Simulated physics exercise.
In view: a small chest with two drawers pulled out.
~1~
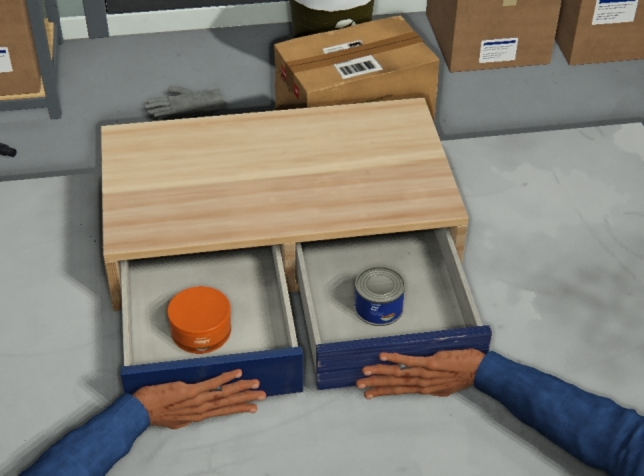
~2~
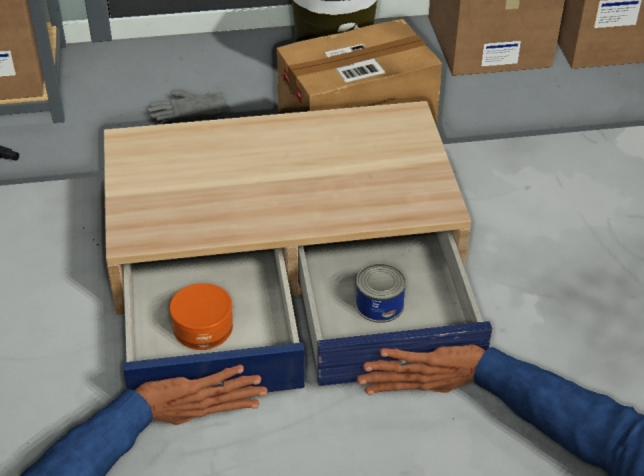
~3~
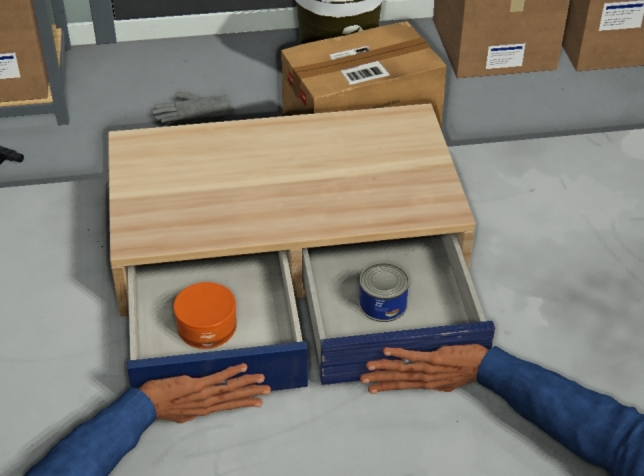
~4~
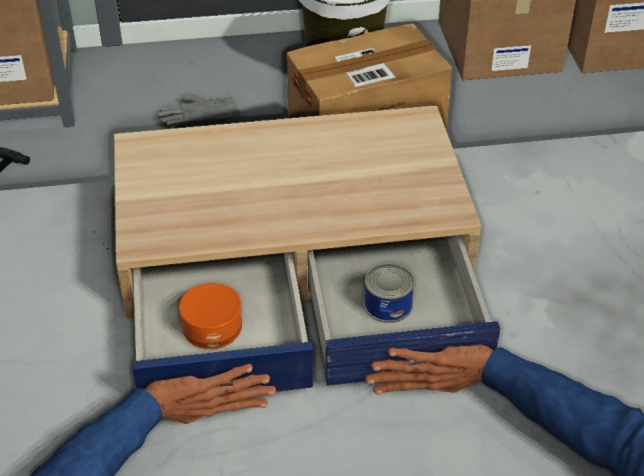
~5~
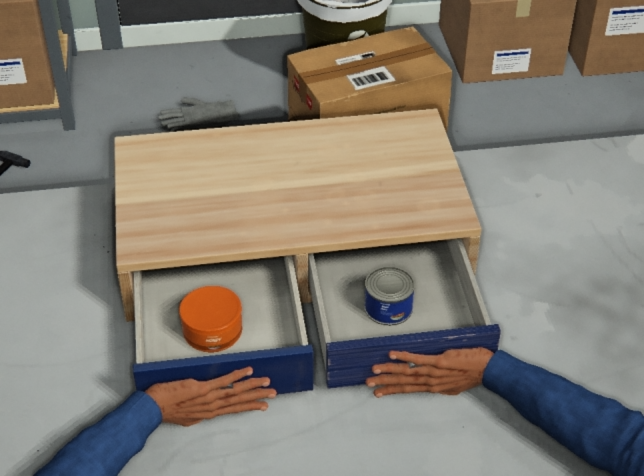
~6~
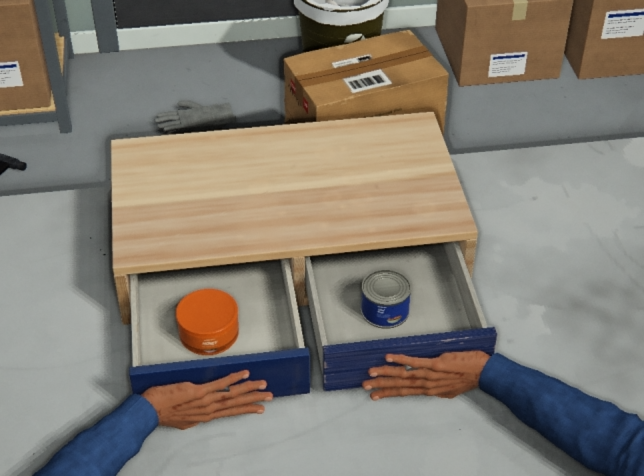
The footage shows a small wooden chest with two open drawers, an orange tub in the left and a blue pot in the right, while two hands rest at the drawer fronts and nothing moves beyond a slight shift of the view.
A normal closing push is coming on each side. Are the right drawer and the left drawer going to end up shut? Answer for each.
Outcome: The right drawer shuts flush; the left drawer shuts flush.
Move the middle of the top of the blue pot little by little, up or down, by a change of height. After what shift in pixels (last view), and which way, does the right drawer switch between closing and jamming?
About 12 pixels up.
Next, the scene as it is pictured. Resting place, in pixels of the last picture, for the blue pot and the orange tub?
The blue pot at (363, 211), the orange tub at (199, 230).
Then, 0.40 s past the last view, right drawer about half in; left drawer about half in.
Finally, the right drawer goes all the way in; the left drawer goes all the way in.
